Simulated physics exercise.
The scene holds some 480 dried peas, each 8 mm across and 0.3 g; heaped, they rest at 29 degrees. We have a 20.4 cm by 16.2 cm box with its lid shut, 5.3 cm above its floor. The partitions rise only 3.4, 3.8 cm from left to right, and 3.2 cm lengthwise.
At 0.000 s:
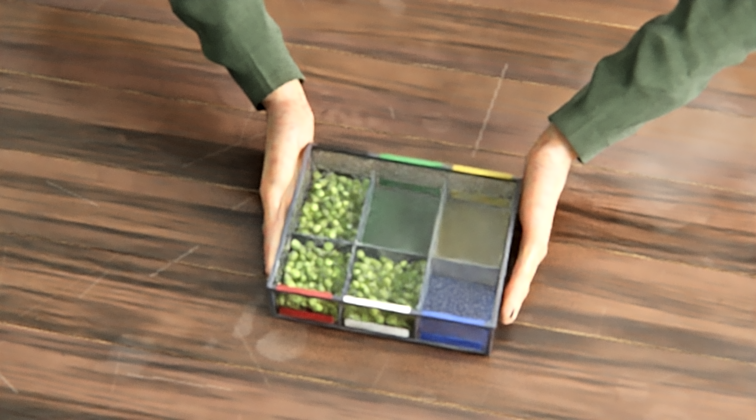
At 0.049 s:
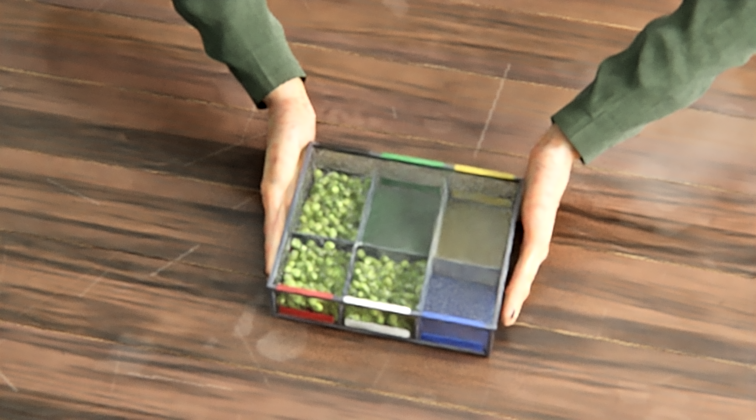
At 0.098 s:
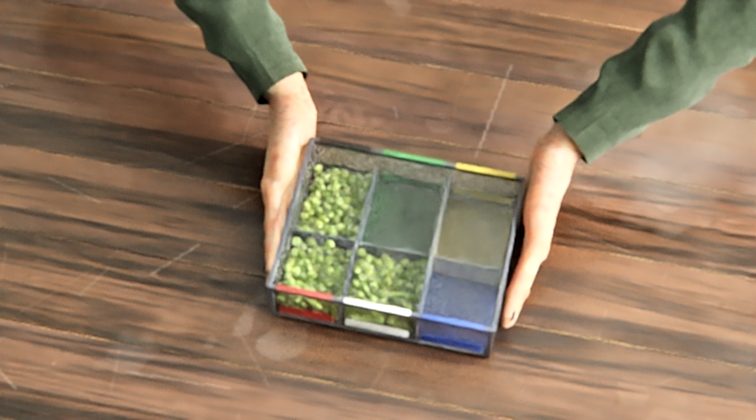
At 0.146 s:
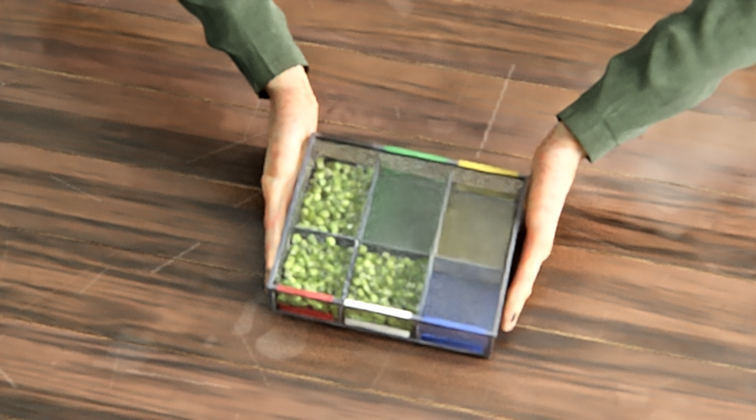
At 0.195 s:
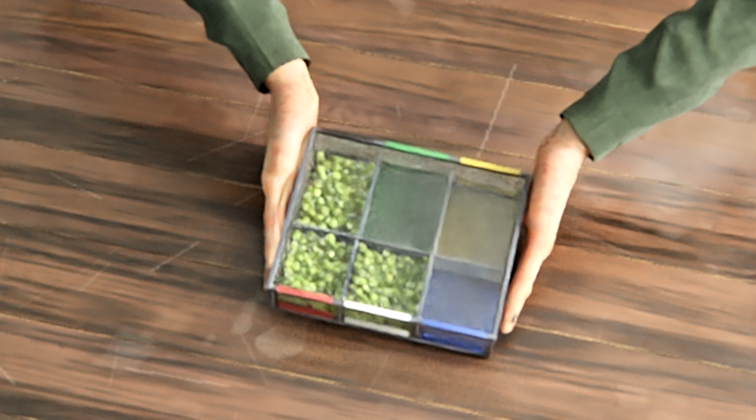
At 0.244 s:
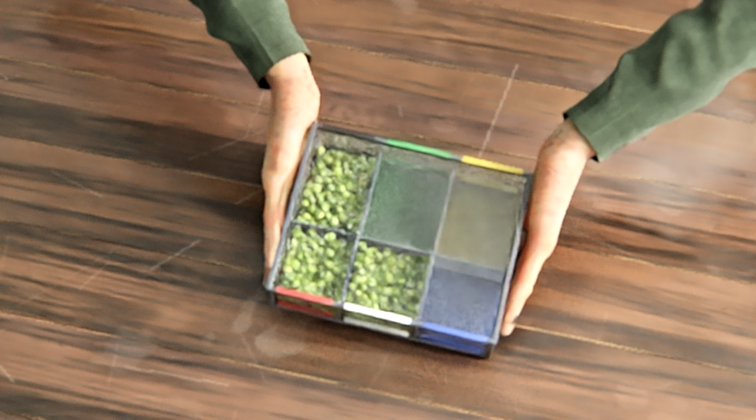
A dark wooden tabletop with reddish-brown grain fills the view, seen from above at a slant. Two hands in dark green sleeves hold the sides of a clear-lidded box with six compartments, green peas filling the two at left and the front middle one, with red, white and blue strips along the front and green and yellow behind. The hands steadily tilt the box slightly, its back edge rising and its right front corner lowest, while the peas stay in their compartments and the camera stays still.
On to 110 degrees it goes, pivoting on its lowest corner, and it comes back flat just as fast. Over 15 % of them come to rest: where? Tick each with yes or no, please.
Red - yes; blue - no; green - no; yellow - no; white - yes; black - no.
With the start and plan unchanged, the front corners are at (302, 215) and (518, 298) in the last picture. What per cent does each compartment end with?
By the end, red has 5%, blue has 0%, green has 30%, yellow has 30%, white has 15% and black has 20%.
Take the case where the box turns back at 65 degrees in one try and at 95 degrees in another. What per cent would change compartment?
Roughly 10 percent for the first try and 30 percent for the second.
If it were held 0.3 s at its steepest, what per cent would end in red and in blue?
In per cent: Red 45, blue 5.
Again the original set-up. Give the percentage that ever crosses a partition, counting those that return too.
40 %, roughly.
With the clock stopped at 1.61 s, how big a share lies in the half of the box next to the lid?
I'd say around 50 percent of the pieces.
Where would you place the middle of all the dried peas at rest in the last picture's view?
Look around (356, 295) in the last picture.
After 1.61 s, tilt 110 degrees; red 40 %, white 45 %, black 10 %.
After 2.52 s, tilt 51 degrees; red 45 %, blue 5 %, white 55 %.
After 3.44 s, tilt 0 degrees; red 45 %, blue 5 %, white 55 %.
At rest (4.1 s), red 45 %, blue 5 %, green 0 %, yellow 0 %, white 55 %, black 0 %.
